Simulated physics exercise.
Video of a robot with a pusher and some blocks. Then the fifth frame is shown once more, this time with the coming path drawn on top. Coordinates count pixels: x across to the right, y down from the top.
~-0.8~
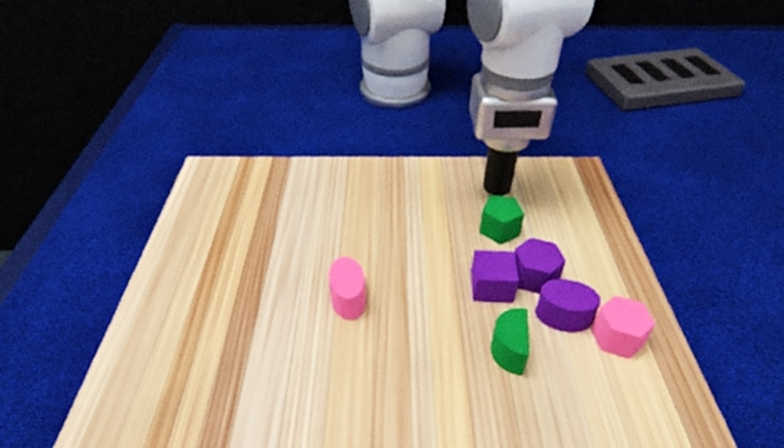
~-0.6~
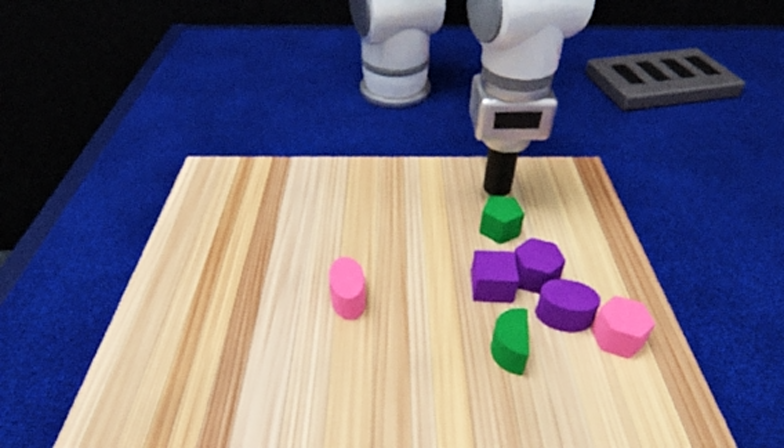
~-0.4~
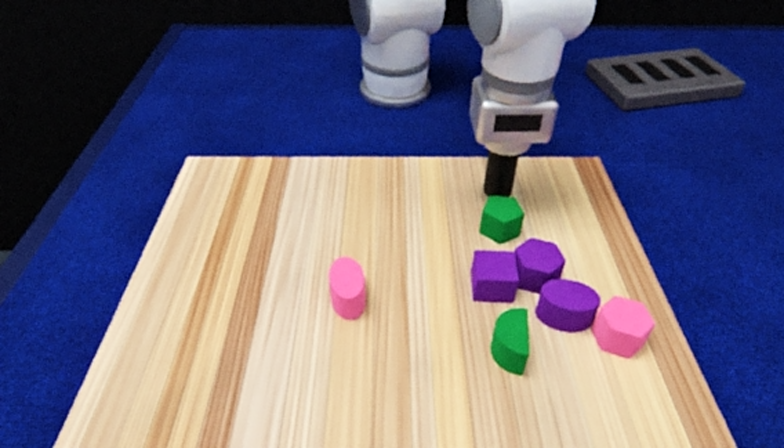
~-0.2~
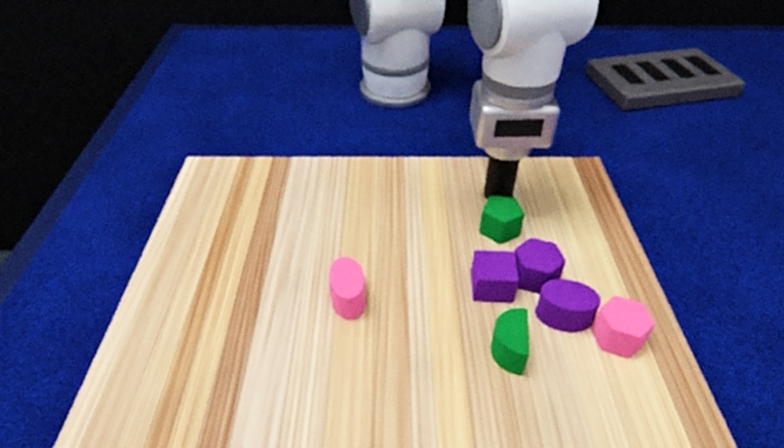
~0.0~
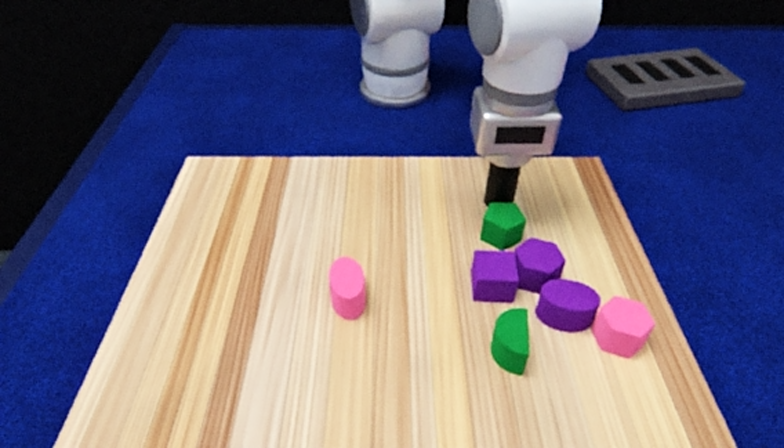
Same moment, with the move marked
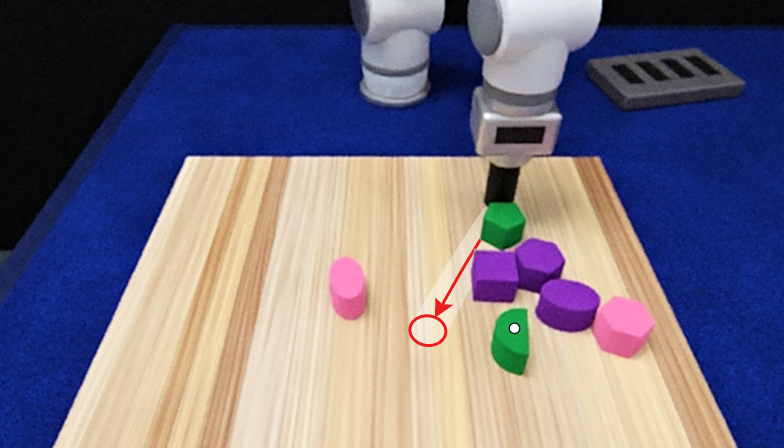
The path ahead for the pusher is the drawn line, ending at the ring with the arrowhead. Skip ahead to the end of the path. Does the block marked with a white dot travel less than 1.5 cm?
Yes, I think so.
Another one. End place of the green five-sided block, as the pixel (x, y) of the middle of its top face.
Its top middle will sit at (498, 265).
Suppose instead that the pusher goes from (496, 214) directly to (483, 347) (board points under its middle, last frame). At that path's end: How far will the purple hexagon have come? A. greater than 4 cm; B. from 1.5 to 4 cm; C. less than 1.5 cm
B - from 1.5 to 4 cm.
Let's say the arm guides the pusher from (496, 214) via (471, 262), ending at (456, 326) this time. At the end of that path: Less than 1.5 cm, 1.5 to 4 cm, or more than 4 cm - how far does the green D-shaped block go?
By the end of the path, it will have gone between 1.5 and 4 cm.
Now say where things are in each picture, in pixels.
Lower end of the pusher at (497, 188), tops of blocks, purple square piece at (496, 265), green five-sided block at (503, 208), green D-shaped block at (514, 328), purple hexagon at (540, 254), in the first picture.
Pusher at (497, 189), blocks as before, in the second picture.
Pusher at (497, 192), blocks as before, in the third picture.
Pusher at (498, 197), blocks as before, in the fourth picture.
Pusher at (498, 204), purple square piece at (496, 265), green five-sided block at (504, 214), green D-shaped block at (514, 328), purple hexagon at (540, 254), in the fifth picture.
The drawn path runs straight from (496, 214) to (428, 330); the dot is on the green D-shaped block.
On the path given first. One third of the way, pusher at (477, 237); purple square piece at (497, 278); green five-sided block at (500, 248), turned 40° anticlockwise; purple hexagon at (544, 259), turned 20° anticlockwise.
Two thirds of the way, pusher at (454, 275); purple square piece at (509, 299), turned 15° anticlockwise; green five-sided block at (498, 265), turned 65° anticlockwise; green D-shaped block at (520, 336), turned 15° clockwise; purple hexagon at (544, 259), turned 20° anticlockwise.
At the end, pusher at (429, 320); purple square piece at (509, 299), turned 15° anticlockwise; green five-sided block at (498, 265), turned 65° anticlockwise; green D-shaped block at (520, 336), turned 15° clockwise; purple hexagon at (544, 259), turned 20° anticlockwise.
